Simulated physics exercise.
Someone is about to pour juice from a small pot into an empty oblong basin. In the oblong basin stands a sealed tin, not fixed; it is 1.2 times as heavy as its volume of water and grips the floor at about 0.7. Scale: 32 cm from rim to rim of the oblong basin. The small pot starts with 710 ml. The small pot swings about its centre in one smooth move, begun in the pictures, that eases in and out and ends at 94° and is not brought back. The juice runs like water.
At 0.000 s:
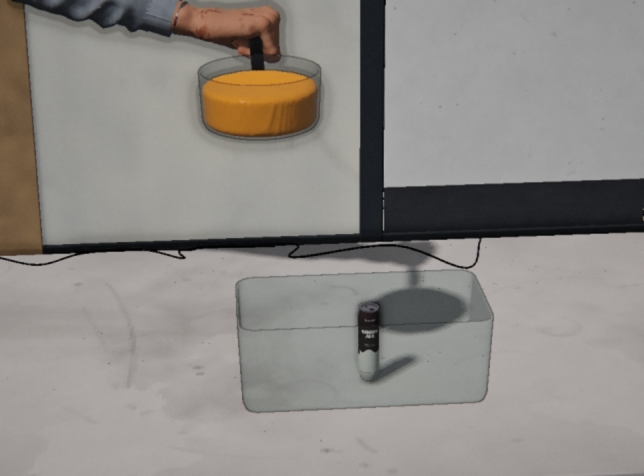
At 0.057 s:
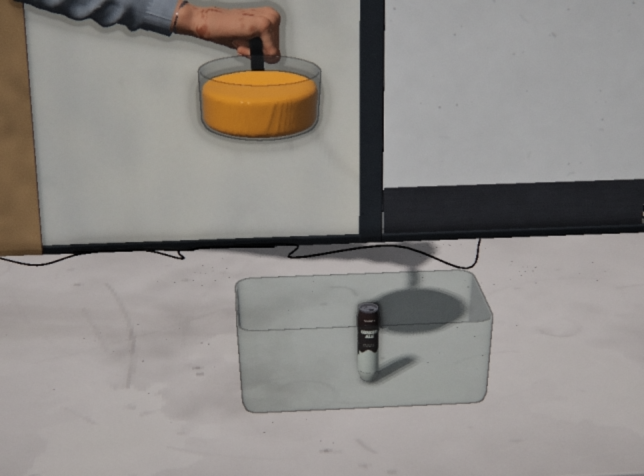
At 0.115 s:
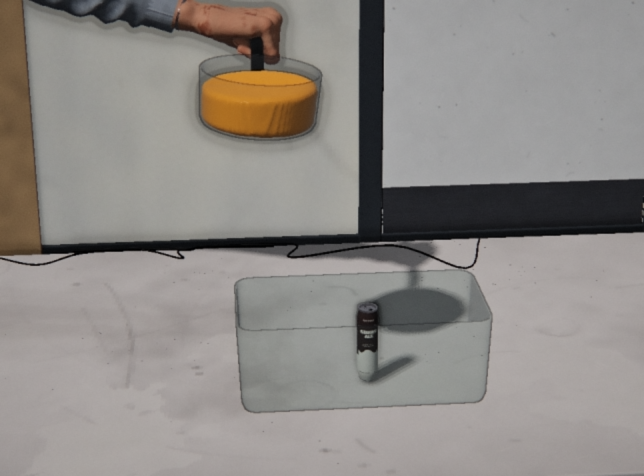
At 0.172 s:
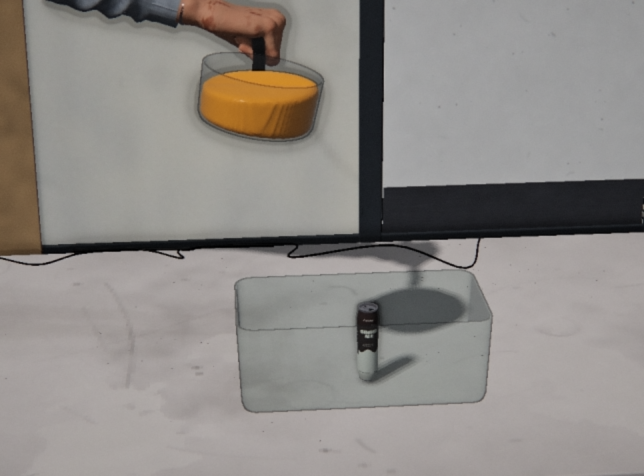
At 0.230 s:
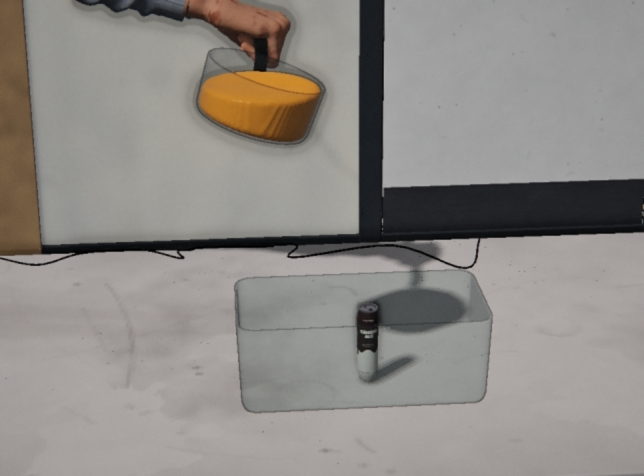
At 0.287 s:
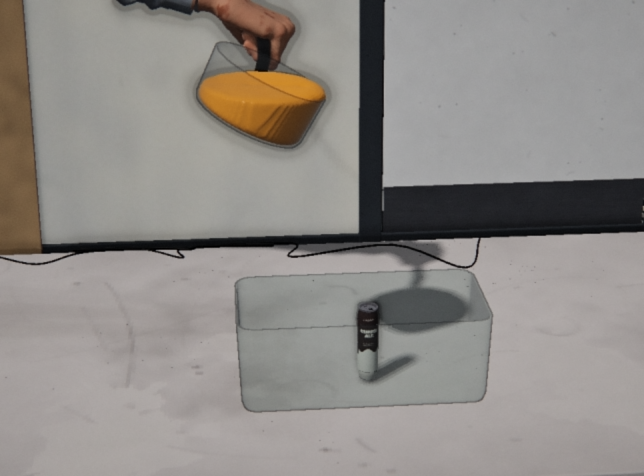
A hand holds a small clear pot of orange juice almost level above an empty, see-through oblong basin, where a dark and white tin stands. The hand then tilts the pot smoothly down to the right, and the juice shifts inside until it reaches the lowered right rim.
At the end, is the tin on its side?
The tin falls.
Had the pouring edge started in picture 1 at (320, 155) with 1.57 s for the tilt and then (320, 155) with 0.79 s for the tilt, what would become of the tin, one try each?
First it remains upright; then it keeps standing.
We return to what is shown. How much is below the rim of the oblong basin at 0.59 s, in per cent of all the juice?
About 7 per cent.
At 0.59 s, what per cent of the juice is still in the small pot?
Near 36 in a hundred.
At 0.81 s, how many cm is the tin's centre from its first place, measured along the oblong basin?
About 0 cm.
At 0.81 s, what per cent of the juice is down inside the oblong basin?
About 70 per cent.
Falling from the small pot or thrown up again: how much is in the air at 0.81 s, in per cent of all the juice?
Some 20 per cent.
After 0.59 s the tilt is 80° and 37 per cent is still to pour; the tin stands where it began.
After 0.81 s the tilt is 94° and 10 per cent is still to pour; the tin stands where it began.
After 1.04 s the tilt is 94° and 2 per cent is still to pour; the tin leans 26°.
After 1.29 s the tilt is 94° and 1 per cent is still to pour; the tin lies on its side.
In the end the tin lies on its side.
